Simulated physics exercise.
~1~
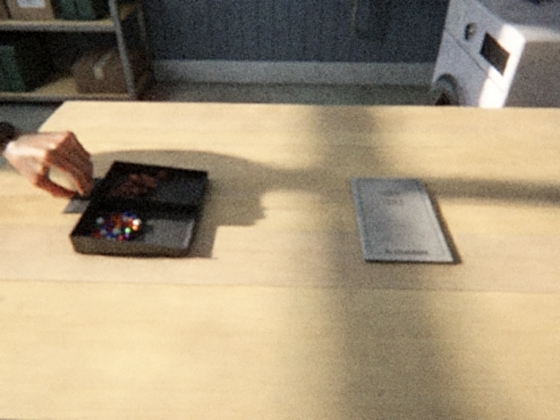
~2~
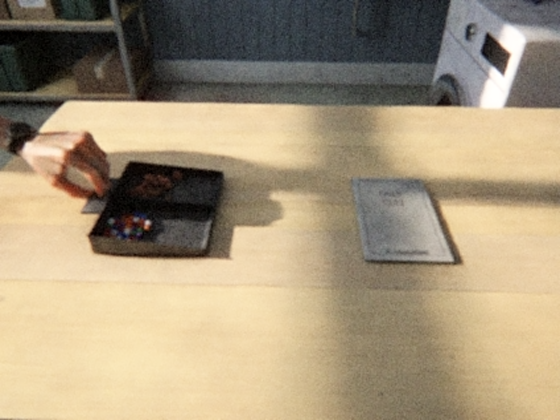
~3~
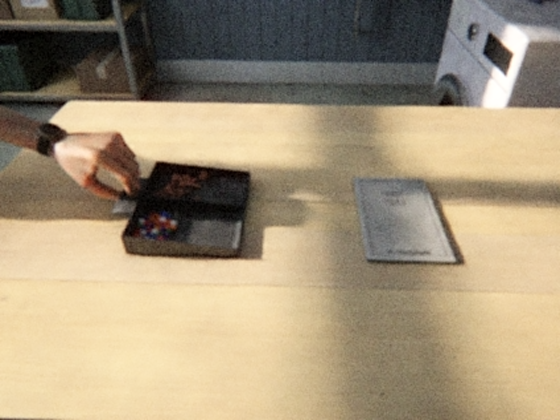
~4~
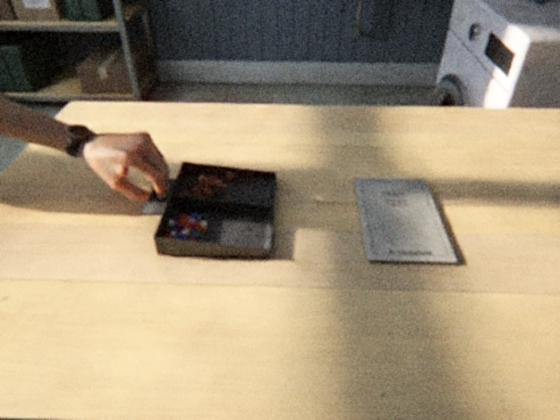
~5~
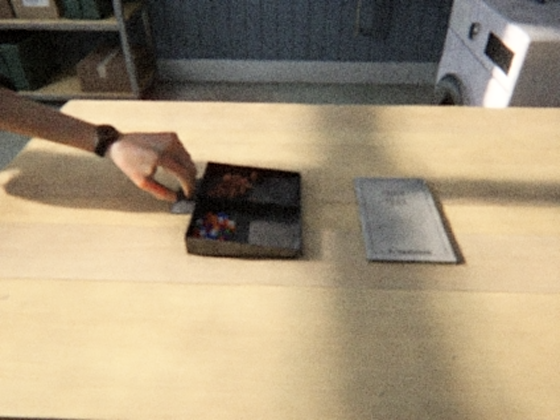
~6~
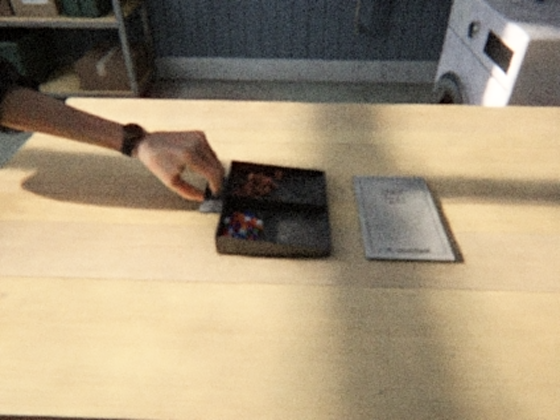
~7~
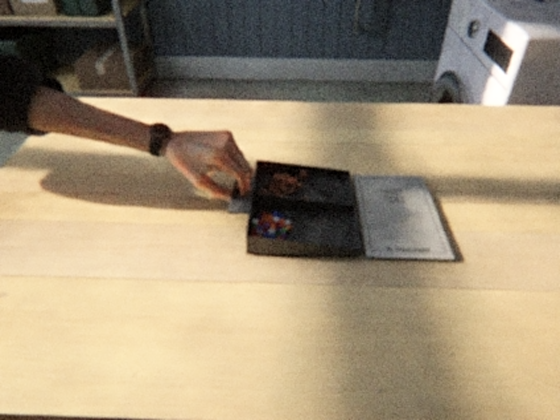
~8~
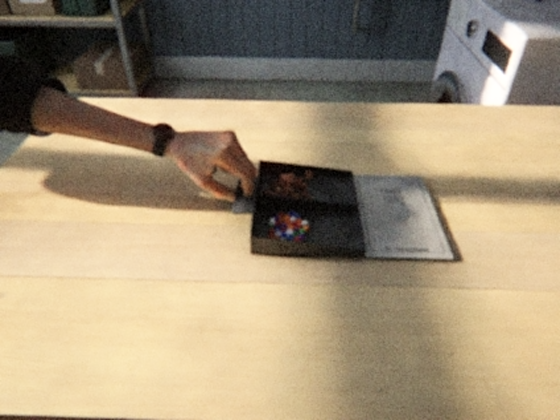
A hand slid a dark divided tray to the right across a wooden table until it stopped against a thin grey book, which stayed put, and the colourful little pieces in front shifted towards the book while both batches stayed inside.
